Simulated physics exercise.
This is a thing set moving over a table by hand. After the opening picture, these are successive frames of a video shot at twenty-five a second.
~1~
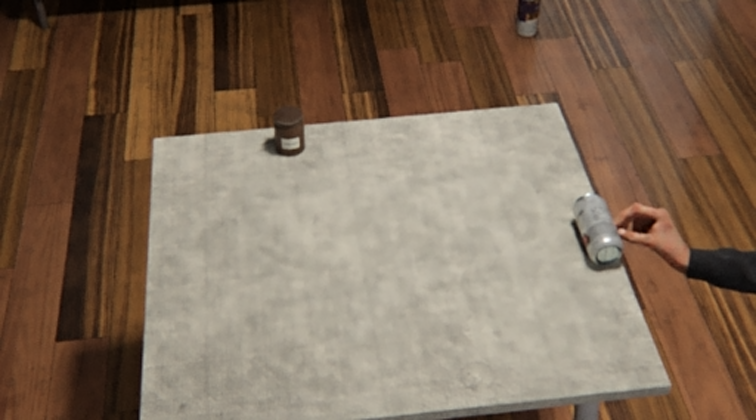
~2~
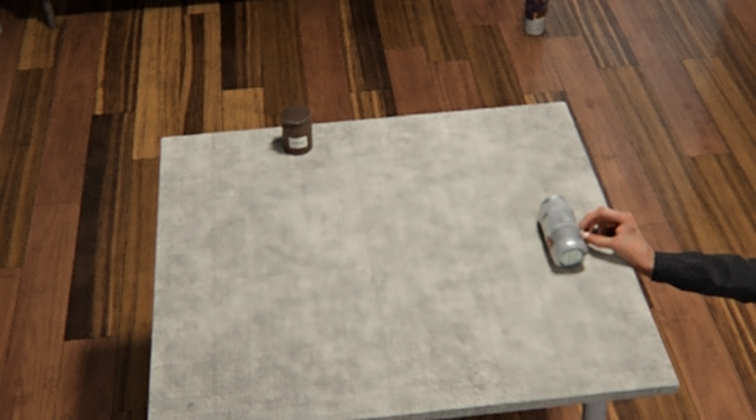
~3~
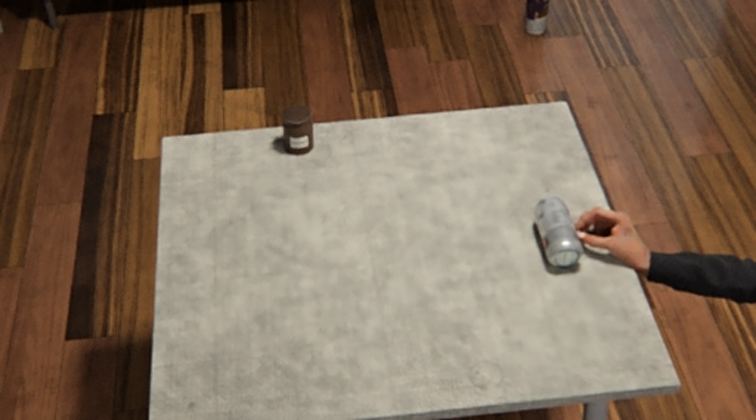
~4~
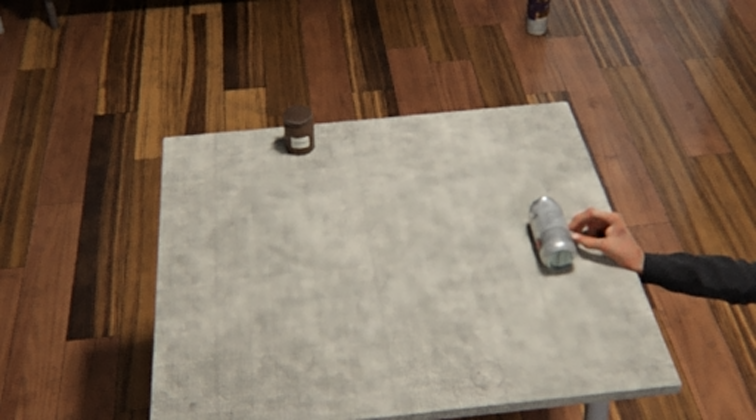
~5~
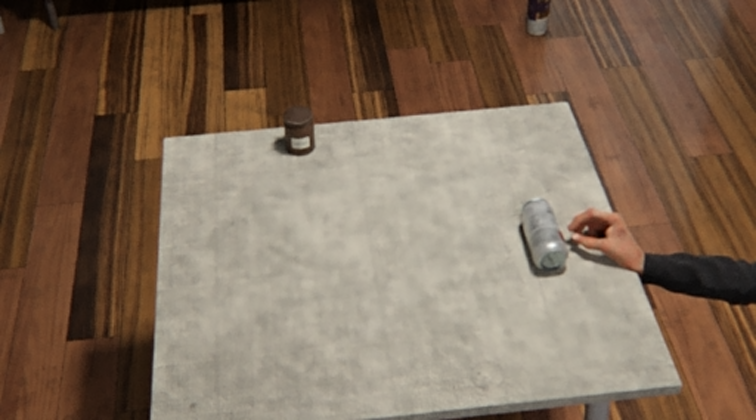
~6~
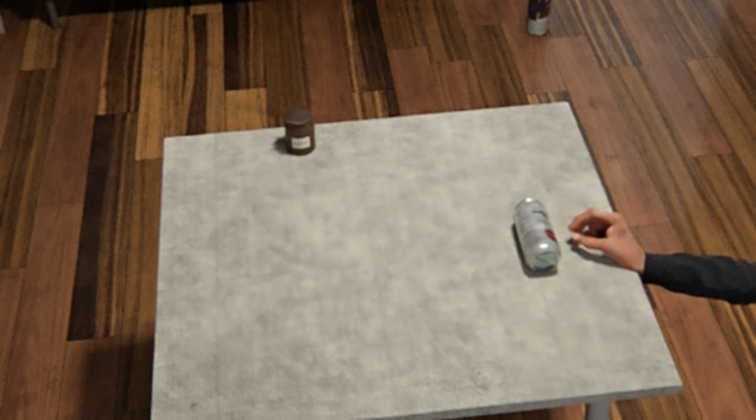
On a grey tabletop above a dark wood floor, a hand at the right edge touches a white can lying on its side, while a small dark jar stands near the back. The hand moves the can left, then stays nearly still as the can rolls slightly farther left, leaving a small gap.
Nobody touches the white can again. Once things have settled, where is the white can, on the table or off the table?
The white can stays on the table.
Then, 0.10 s later than the last frame, white can moved about its own width near (520, 237).
Then, 0.20 s later than the last frame, white can moved about its own width near (506, 239).
Then, 0.30 s later than the last frame, white can moved well along near (496, 240).
Then, 0.50 s later than the last frame, white can moved well along near (484, 241).
When it is over, moved from the start, white can. End places, in pixels of the last picture, white can near (484, 241).
